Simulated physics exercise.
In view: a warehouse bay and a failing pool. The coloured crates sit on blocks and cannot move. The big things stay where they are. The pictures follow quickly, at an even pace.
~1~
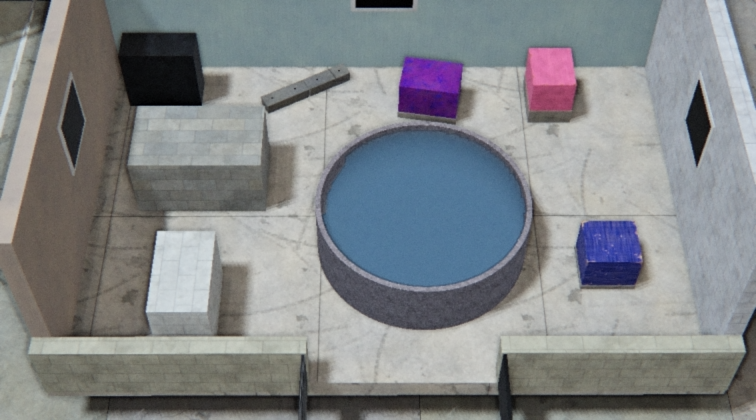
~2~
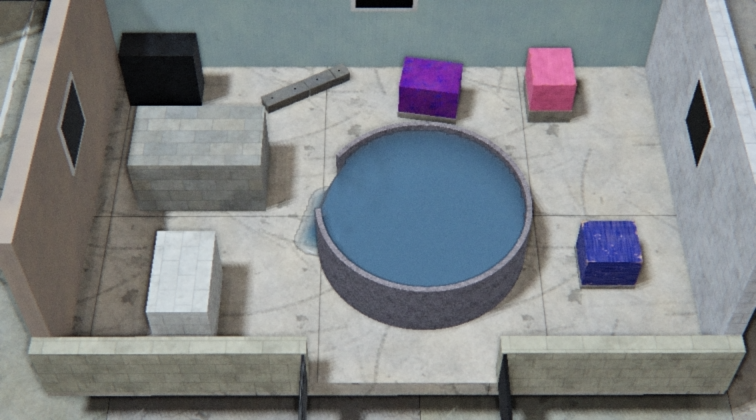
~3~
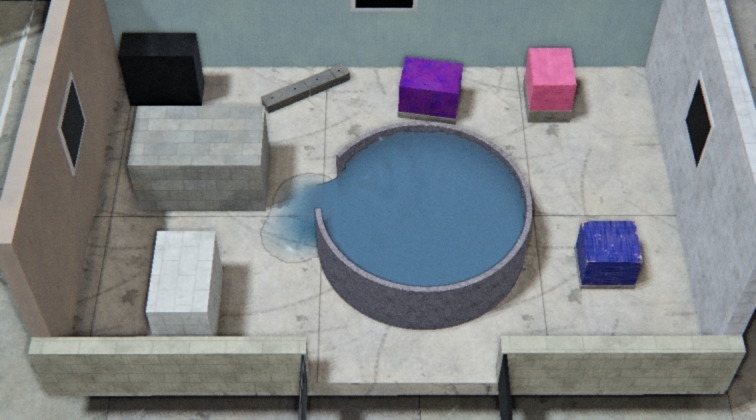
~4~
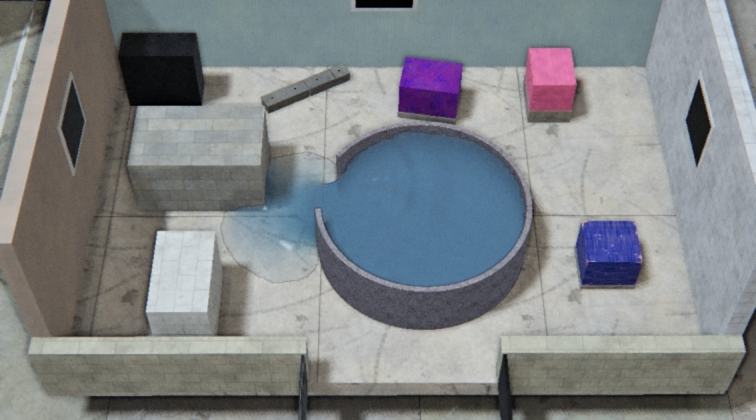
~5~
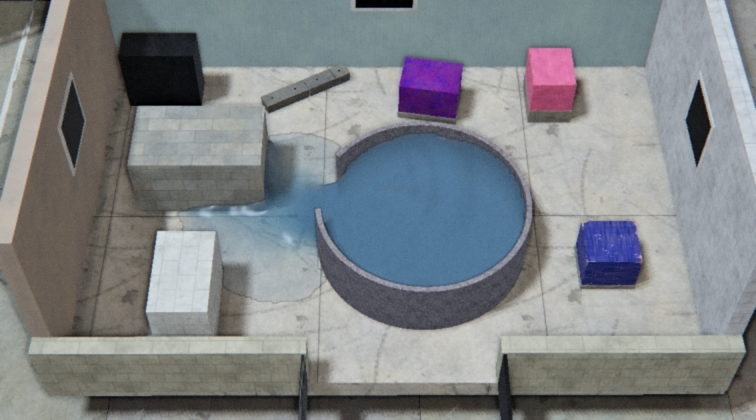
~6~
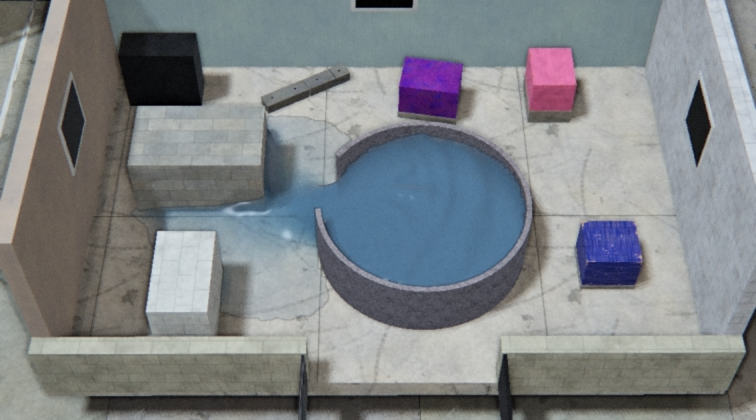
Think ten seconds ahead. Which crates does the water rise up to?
The purple crate is wetted; the blue crate is wetted; the pink crate escapes dry.
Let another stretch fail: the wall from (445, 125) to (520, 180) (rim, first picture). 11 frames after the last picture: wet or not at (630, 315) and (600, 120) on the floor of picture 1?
As listed: Not flooded, wet.
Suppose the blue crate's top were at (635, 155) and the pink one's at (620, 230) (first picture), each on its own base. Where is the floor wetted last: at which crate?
It is the crate marked pink.
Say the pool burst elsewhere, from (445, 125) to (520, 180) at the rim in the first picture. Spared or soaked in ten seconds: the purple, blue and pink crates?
One by one: Purple takes water; blue is topped; pink gets wet.
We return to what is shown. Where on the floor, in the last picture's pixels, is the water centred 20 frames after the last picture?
Close to (335, 211).
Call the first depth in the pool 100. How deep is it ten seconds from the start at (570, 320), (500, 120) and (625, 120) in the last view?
In that order: 6, 10 and 8 per cent.
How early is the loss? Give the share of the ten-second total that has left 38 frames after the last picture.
About 40 per cent.
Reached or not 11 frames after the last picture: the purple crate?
Then: Purple already wet.
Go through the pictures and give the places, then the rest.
In the first frame, still water in the round pool at (423, 205).
In the second frame, the front is at a hidden place, out from the gap at (326, 209).
In the third frame, the front is at (274, 249), out from the gap at (326, 210).
In the fourth frame, water pours out at (326, 211) and has run to (230, 212).
In the fifth frame, water pours out at (326, 211) and has run to (183, 212).
In the sixth frame, the front is at (141, 212), out from the gap at (326, 210).
A moment on, water covers 25 % of the floor; the purple crate not reached, the blue crate not reached, the pink crate not reached.
Next, water covers 45 % of the floor; the purple crate water round its plinth, the blue crate not reached, the pink crate not reached.
Then, water covers 60 % of the floor; the purple crate water round its plinth, the blue crate not reached, the pink crate water round its plinth.
Later, water covers 95 % of the floor; the purple crate water round its plinth, the blue crate water round its plinth, the pink crate water round its plinth.
In the end, water covers 100 % of the floor; the purple crate was topped, the blue crate was topped, the pink crate stayed above the water.
